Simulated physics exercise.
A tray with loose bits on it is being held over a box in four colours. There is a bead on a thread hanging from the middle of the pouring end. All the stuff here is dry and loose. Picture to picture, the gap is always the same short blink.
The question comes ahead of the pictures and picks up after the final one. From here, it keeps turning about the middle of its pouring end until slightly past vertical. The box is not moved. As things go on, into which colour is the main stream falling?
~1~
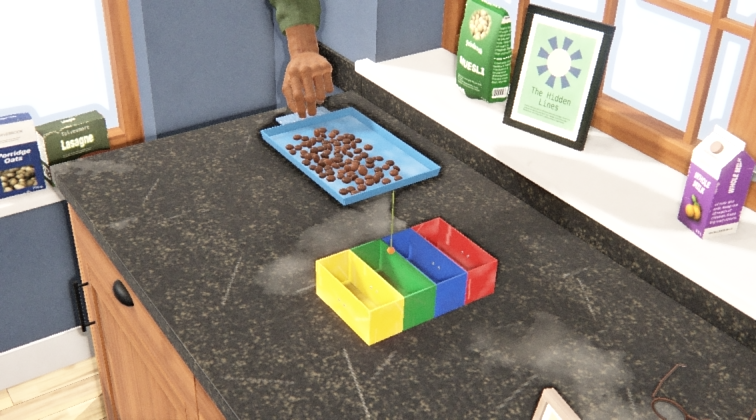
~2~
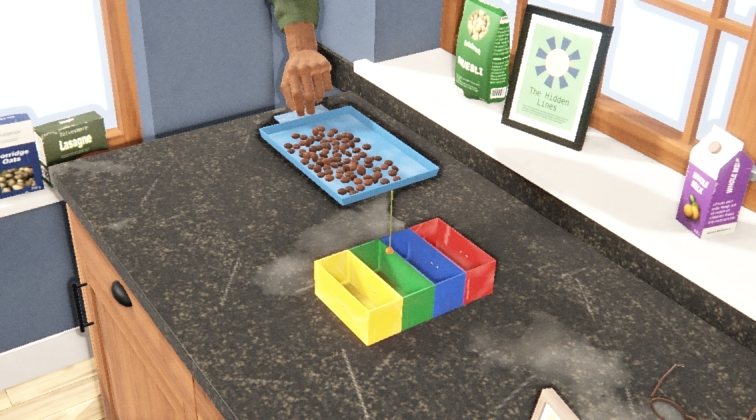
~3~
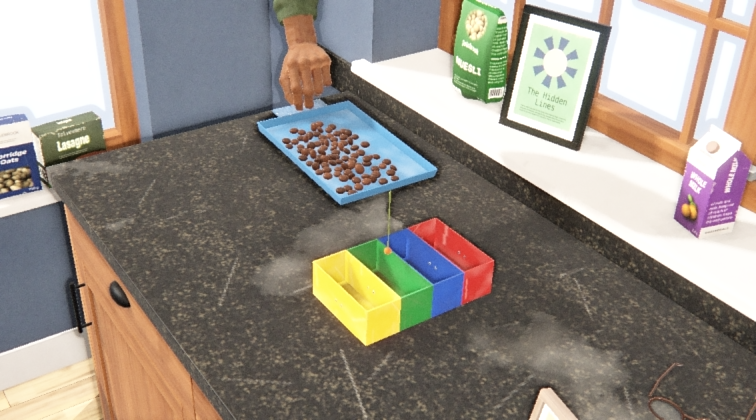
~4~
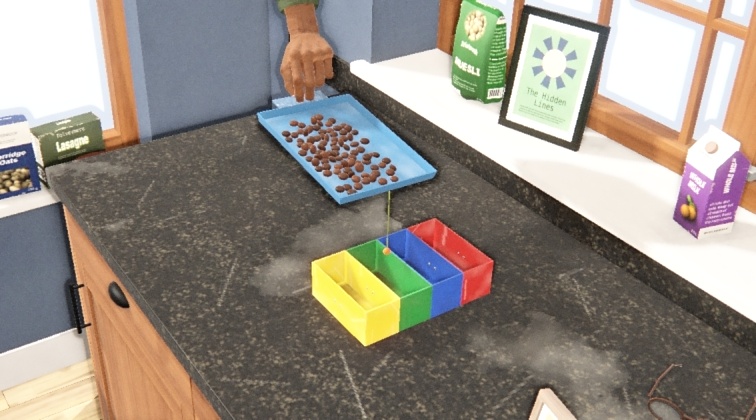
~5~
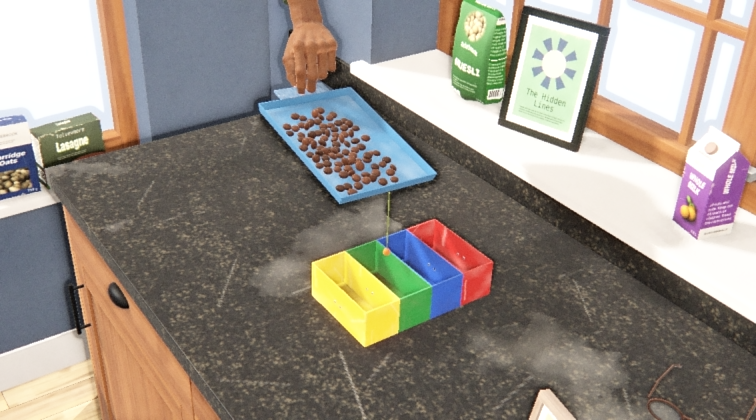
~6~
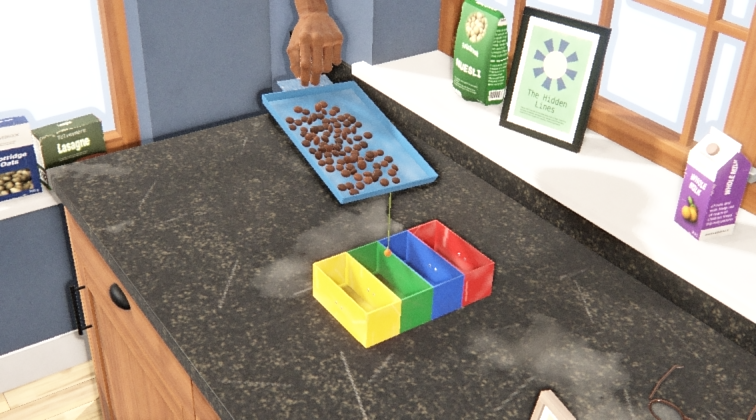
The main stream falls into the blue cell.
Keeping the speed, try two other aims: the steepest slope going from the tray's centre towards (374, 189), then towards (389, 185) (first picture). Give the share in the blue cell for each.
Shares, approx.: 10 %, then 30 %.
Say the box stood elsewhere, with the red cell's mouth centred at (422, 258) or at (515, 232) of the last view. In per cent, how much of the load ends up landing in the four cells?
First case 80 in a hundred, second case 80 in a hundred.
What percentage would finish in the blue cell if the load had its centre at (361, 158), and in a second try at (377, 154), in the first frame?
Some 50 and then some 50 per cent.
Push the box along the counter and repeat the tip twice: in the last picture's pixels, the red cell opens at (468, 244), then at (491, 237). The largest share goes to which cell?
Try one: Blue; try two: The cell in green.
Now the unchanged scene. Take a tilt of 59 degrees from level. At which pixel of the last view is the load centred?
Close to (397, 164).
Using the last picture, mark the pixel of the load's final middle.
Somewhere close to (431, 292) in the last picture.
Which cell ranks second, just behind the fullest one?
Number two is the red cell.
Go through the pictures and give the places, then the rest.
In the first picture, corners of the pouring end (344, 197) and (438, 167), level; middle of the load (339, 160), flat chocolate drops; bead on its thread (391, 251); yellow cell (386, 318); green cell (419, 305); blue cell (451, 292); red cell (481, 279).
In the second picture, corners of the pouring end (343, 197) and (436, 168), level; middle of the load (337, 160).
In the third picture, corners of the pouring end (342, 197) and (435, 169), tipped barely, lowest at the right corner; middle of the load (336, 157).
In the fourth picture, corners of the pouring end (341, 196) and (434, 170), tipped a little, lowest at the right corner; middle of the load (335, 153).
In the fifth picture, corners of the pouring end (342, 196) and (434, 172), tipped a little, lowest at the right corner; middle of the load (336, 150).
In the sixth picture, corners of the pouring end (344, 196) and (436, 175), tipped clearly, lowest at the right corner; middle of the load (338, 147); yellow cell (383, 321); green cell (416, 307); blue cell (448, 294); red cell (478, 281).
Just after the last frame, tray tipped steeply; almost all on the tray; just a few in the red cell; just a few falling or outside the box.
A moment on, tray tipped right over; roughly a third on the tray; roughly a third in the blue cell; about a tenth in the red cell; about a tenth in the green cell; about a tenth falling or outside the box.
Further on, tray tipped past a quarter turn; roughly two thirds in the blue cell; roughly a quarter in the red cell; about a tenth in the green cell; just a few in the yellow cell; just a few falling or outside the box.
When it is over, tray tipped past a quarter turn; roughly two thirds in the blue cell; roughly a quarter in the red cell; about a tenth in the green cell; just a few in the yellow cell; just a few outside the box.
